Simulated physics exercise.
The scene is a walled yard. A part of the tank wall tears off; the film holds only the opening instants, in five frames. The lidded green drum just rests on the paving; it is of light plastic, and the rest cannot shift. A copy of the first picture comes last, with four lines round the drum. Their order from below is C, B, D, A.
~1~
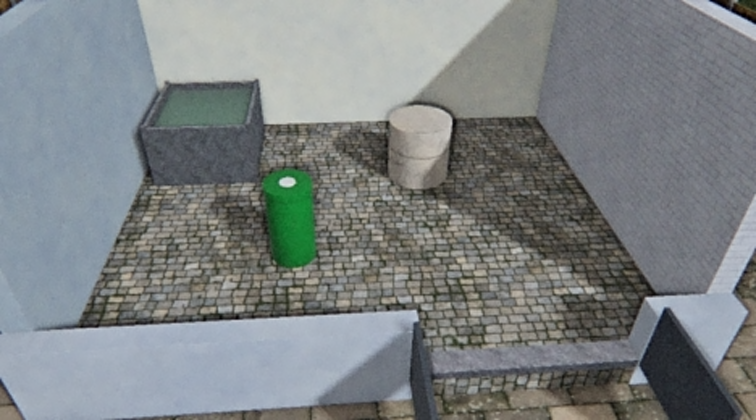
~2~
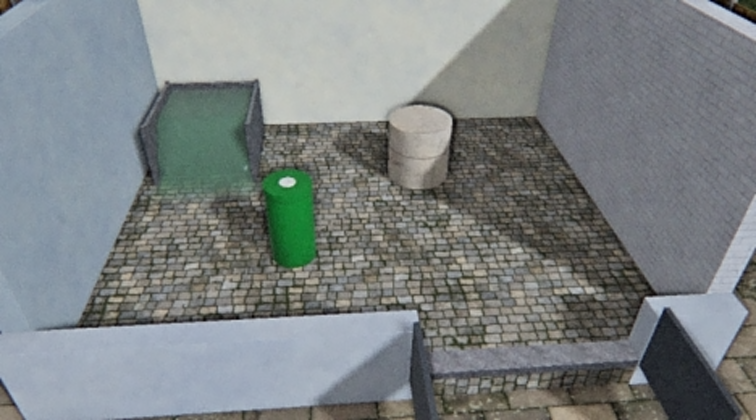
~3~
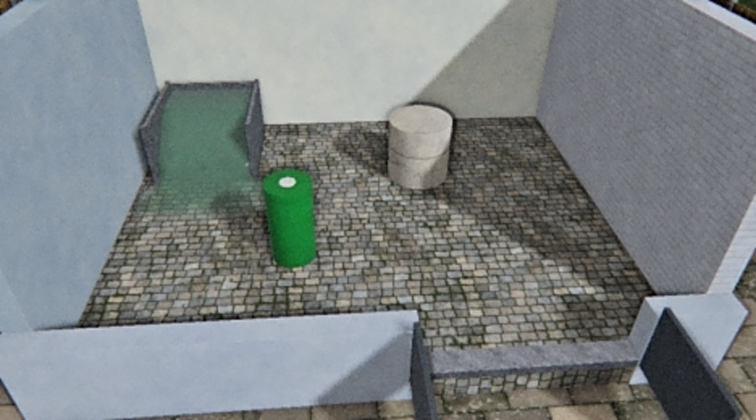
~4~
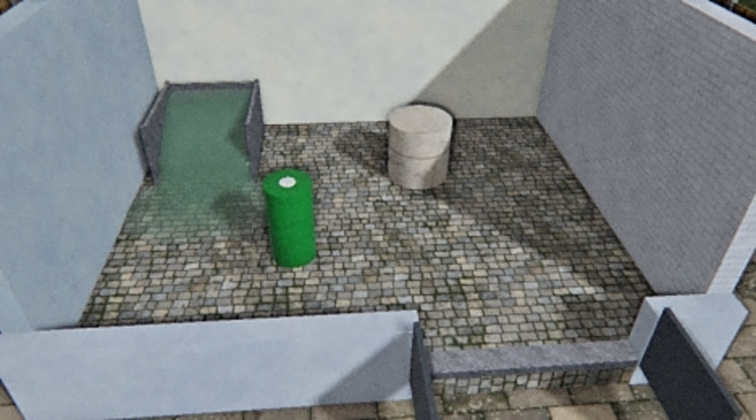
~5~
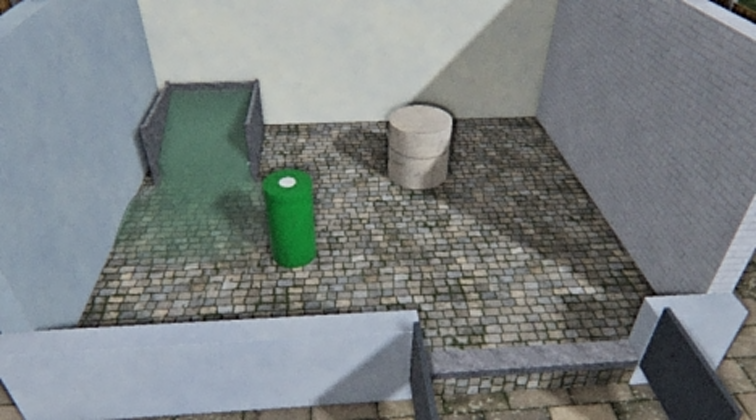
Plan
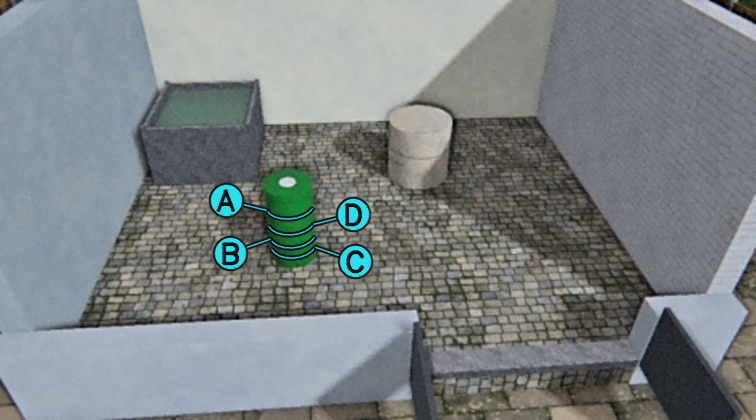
A bright green drum with a white spot on its lid stands left of centre in a walled, cobbled yard, seen from above by a still camera. Behind it, a dark grey tank of greenish water sits in the back left corner, with a pale round block near the back wall. The tank's front disappears, and water spreads forward thinly over the cobbles.
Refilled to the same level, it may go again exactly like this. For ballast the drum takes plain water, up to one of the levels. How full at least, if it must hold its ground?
B will do.
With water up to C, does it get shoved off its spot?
Yes, that goes wrong.
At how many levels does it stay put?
Three of the four.
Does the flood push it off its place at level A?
No, that is safe.
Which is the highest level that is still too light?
Level C.
On the marked copy, A at (288, 219); B at (291, 248); C at (292, 258); D at (290, 234); from the bottom up C, B, D, A.
With A, it does not move.
With B, it does not move.
With C, it is pushed about its own width away.
With D, it does not move.
